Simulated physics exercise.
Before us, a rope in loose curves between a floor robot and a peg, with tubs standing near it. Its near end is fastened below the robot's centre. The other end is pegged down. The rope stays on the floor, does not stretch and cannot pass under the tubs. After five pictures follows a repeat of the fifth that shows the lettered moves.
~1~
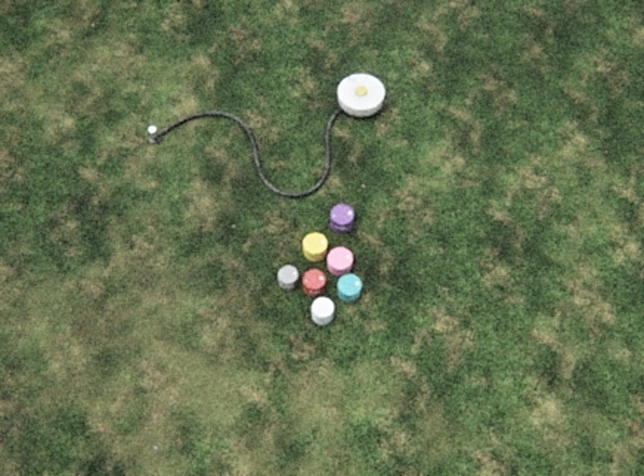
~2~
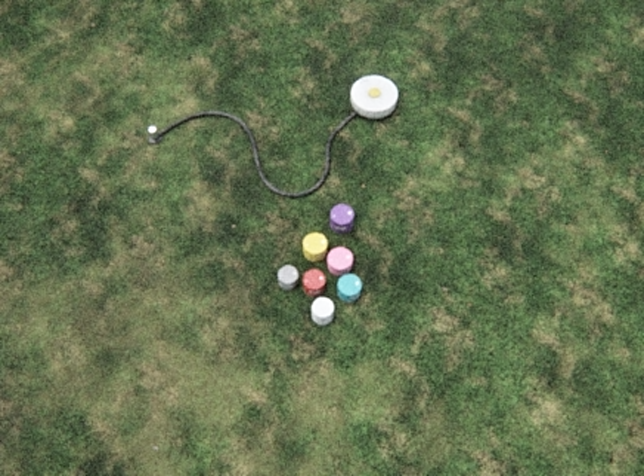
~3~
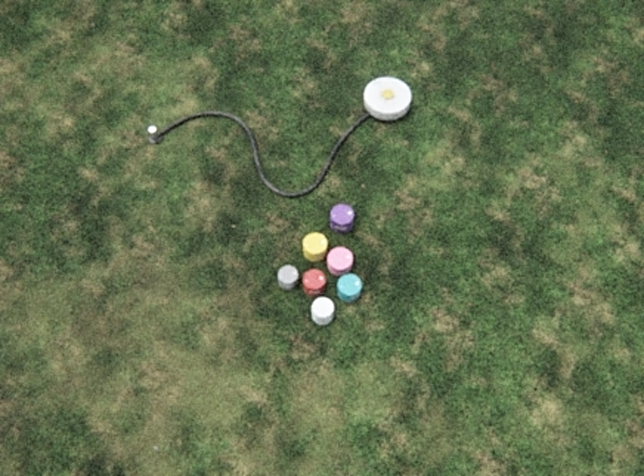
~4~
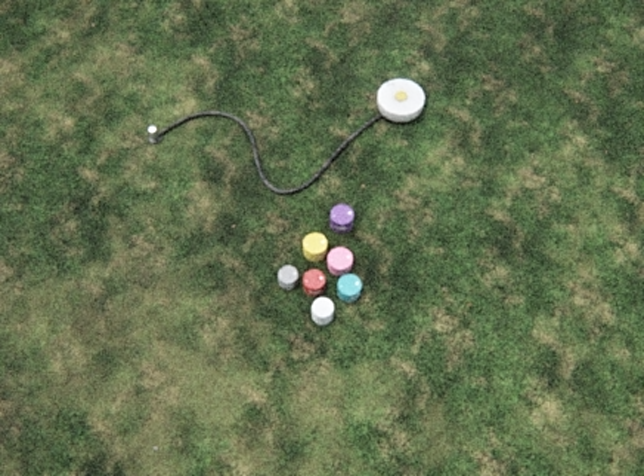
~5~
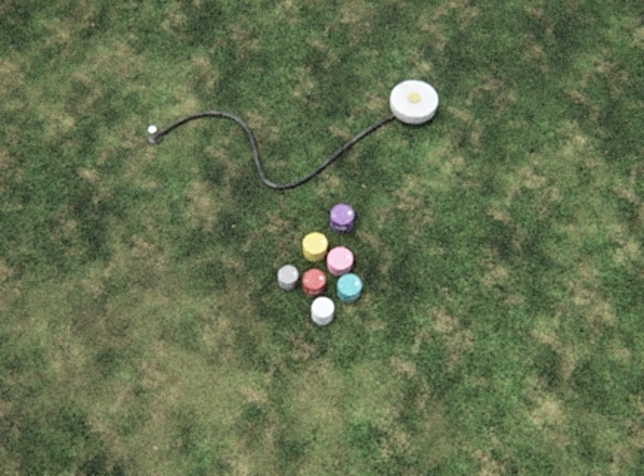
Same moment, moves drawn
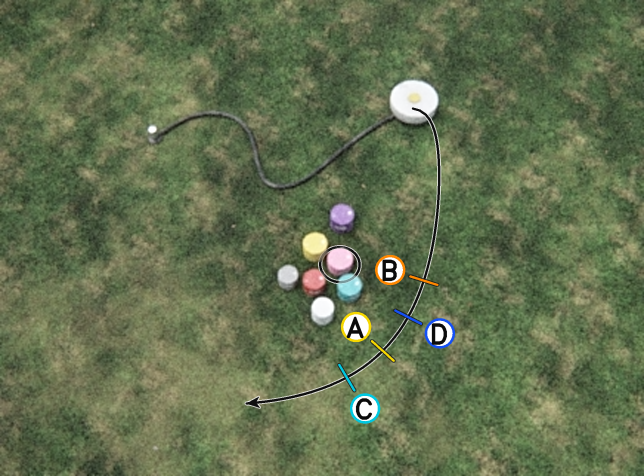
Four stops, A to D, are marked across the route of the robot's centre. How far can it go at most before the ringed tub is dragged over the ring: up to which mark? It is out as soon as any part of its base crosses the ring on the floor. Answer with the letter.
All is well up to C.
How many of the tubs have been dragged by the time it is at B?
By then, none.
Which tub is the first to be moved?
Purple.
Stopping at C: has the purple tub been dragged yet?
Yes.
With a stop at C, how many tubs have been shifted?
One.
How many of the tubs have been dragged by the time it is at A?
By then, none.
On the marked copy, A at (383, 351); B at (424, 281); C at (347, 377); D at (408, 317); the ring at (340, 264); the route from (413, 108) via (424, 281) to (247, 403).
With C. Early on, robot (440, 189); pink tub (340, 262).
Further on, robot (418, 295); pink tub (340, 262).
At the end, robot (347, 374); pink tub (340, 262); purple tub (327, 230); the pink tub is still in its ring.
As for the rest, A is safe but short; B is safe but short; D is safe but short.
